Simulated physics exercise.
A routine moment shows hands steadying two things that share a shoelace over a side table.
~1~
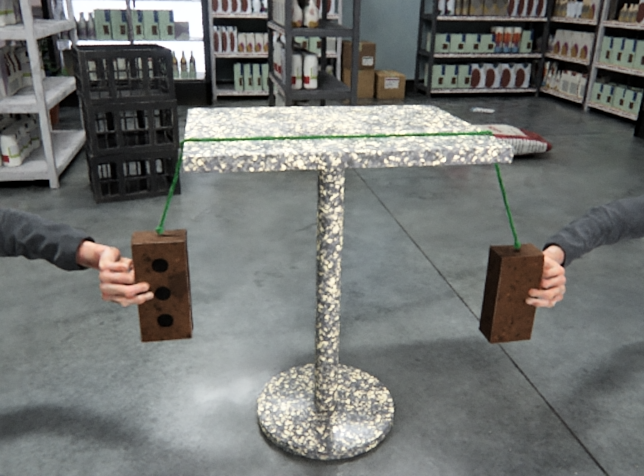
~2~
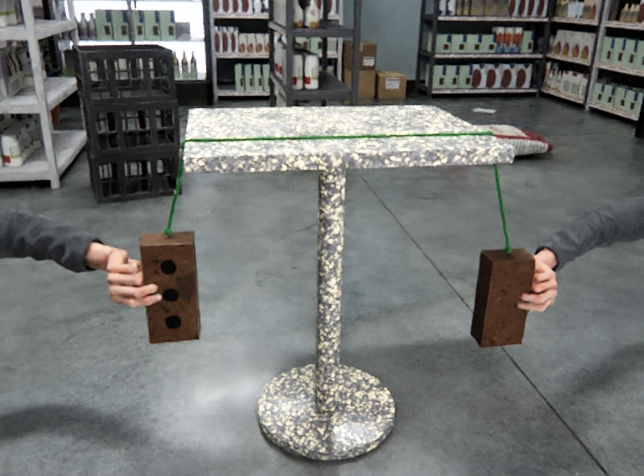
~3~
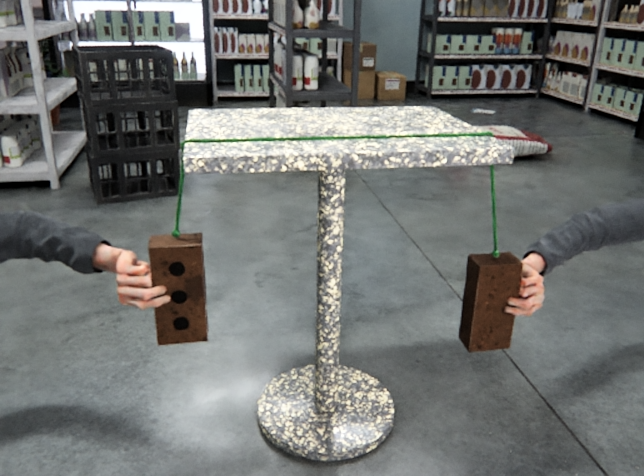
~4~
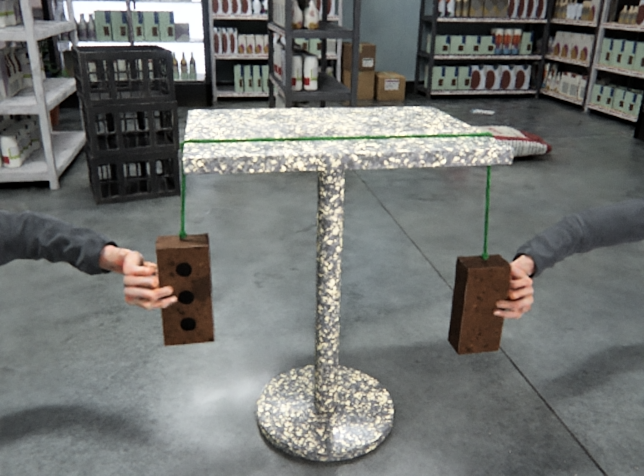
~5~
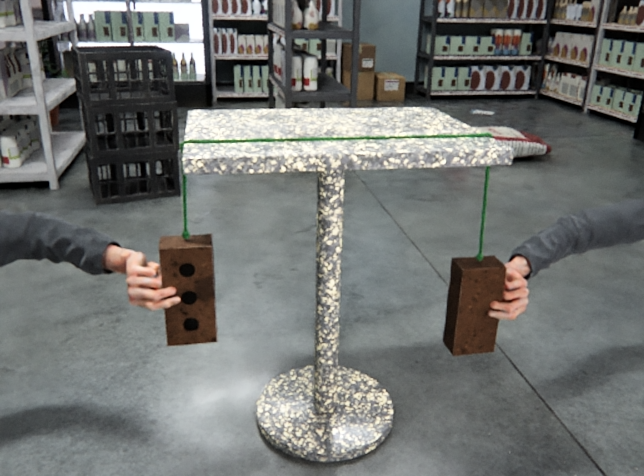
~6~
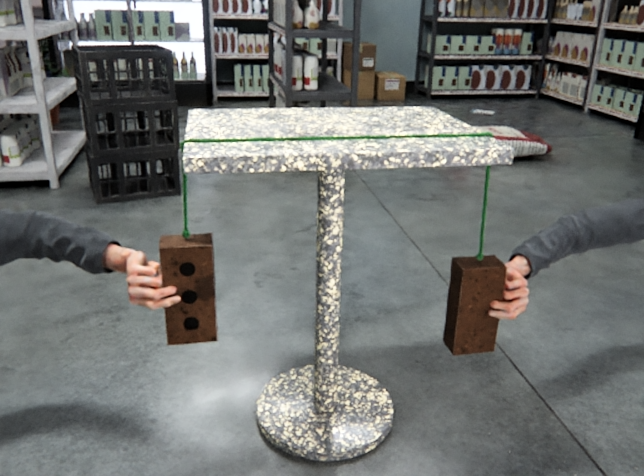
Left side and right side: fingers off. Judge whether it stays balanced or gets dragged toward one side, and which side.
I expect it will not budge once they let go.
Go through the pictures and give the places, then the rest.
The first picture shows left brick (164, 286); right brick (511, 294); shoelace over the top (369, 136).
The second picture shows left brick (171, 287); right brick (502, 298).
The third picture shows left brick (180, 289); right brick (490, 302).
The fourth picture shows left brick (186, 290); right brick (479, 305).
The fifth picture shows left brick (189, 290); right brick (473, 306).
The sixth picture shows left brick (190, 289); right brick (474, 306); shoelace over the top (370, 138).
Then, 0.78 s after the last picture, left brick hanging as before near (195, 289); right brick hanging as before near (466, 306).
Then, 1.40 s after the last picture, left brick hanging as before near (194, 289); right brick hanging as before near (473, 306).
At rest, left brick hanging as before near (194, 289); right brick hanging as before near (465, 306). The shoelace hangs still.
